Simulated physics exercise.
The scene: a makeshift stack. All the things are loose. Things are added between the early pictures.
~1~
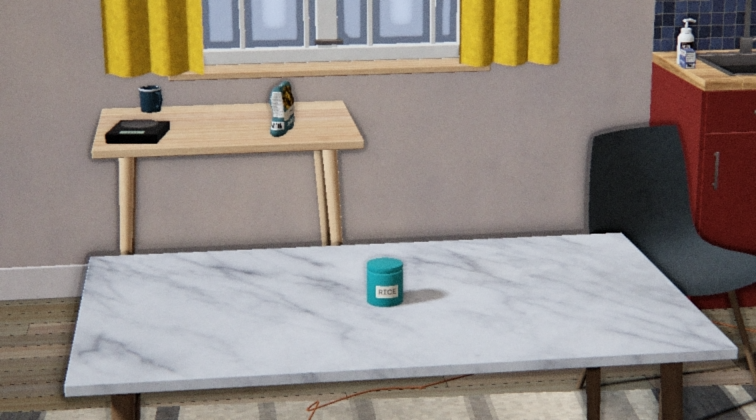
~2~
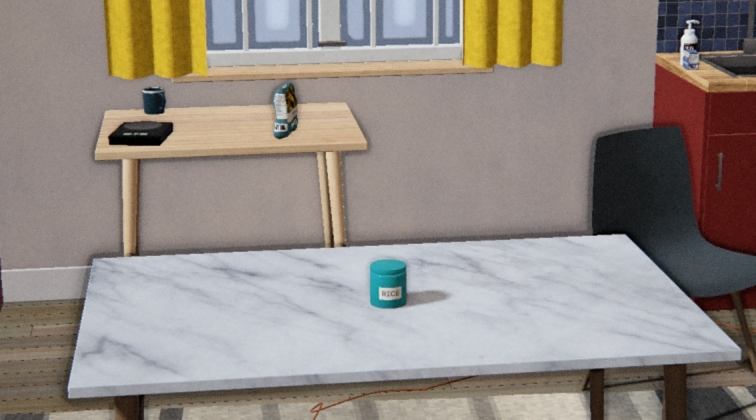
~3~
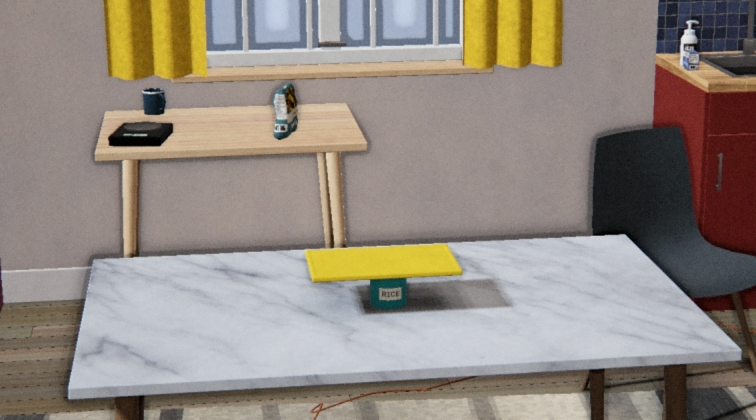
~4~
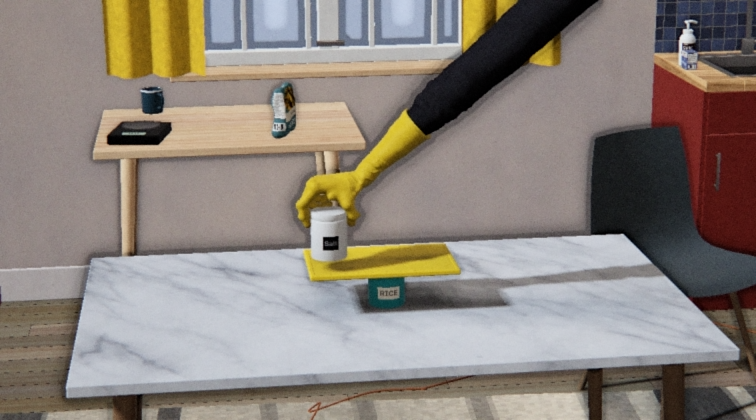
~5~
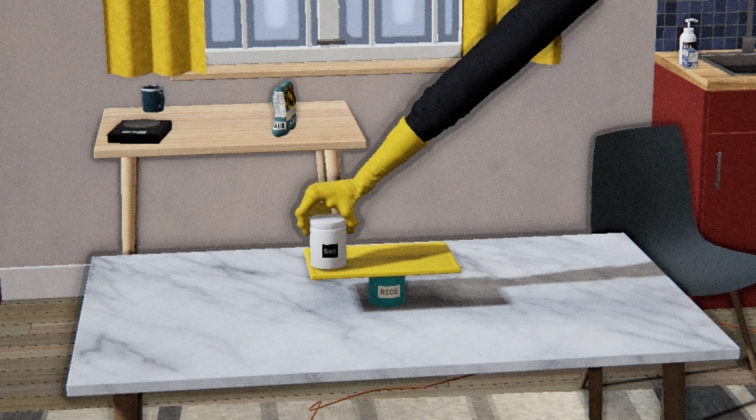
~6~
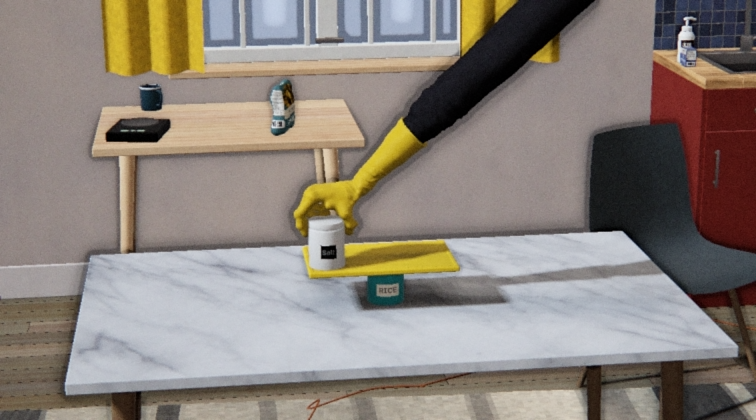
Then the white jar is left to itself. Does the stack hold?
Here the stack loses its balance.
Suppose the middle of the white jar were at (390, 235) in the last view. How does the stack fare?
Then it holds.
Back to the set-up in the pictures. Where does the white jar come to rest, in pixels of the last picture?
Near (286, 291).
Then, 0.30 s after the last picture, white jar now fallen; yellow lid tipped 43° from how it was.
Then, 0.40 s after the last picture, yellow lid tipped 36° from how it was.
At rest, fallen, white jar; left askew, yellow lid; turquoise jar in place. Seen from the same camera at the end, white jar near (286, 291). The stack comes apart.
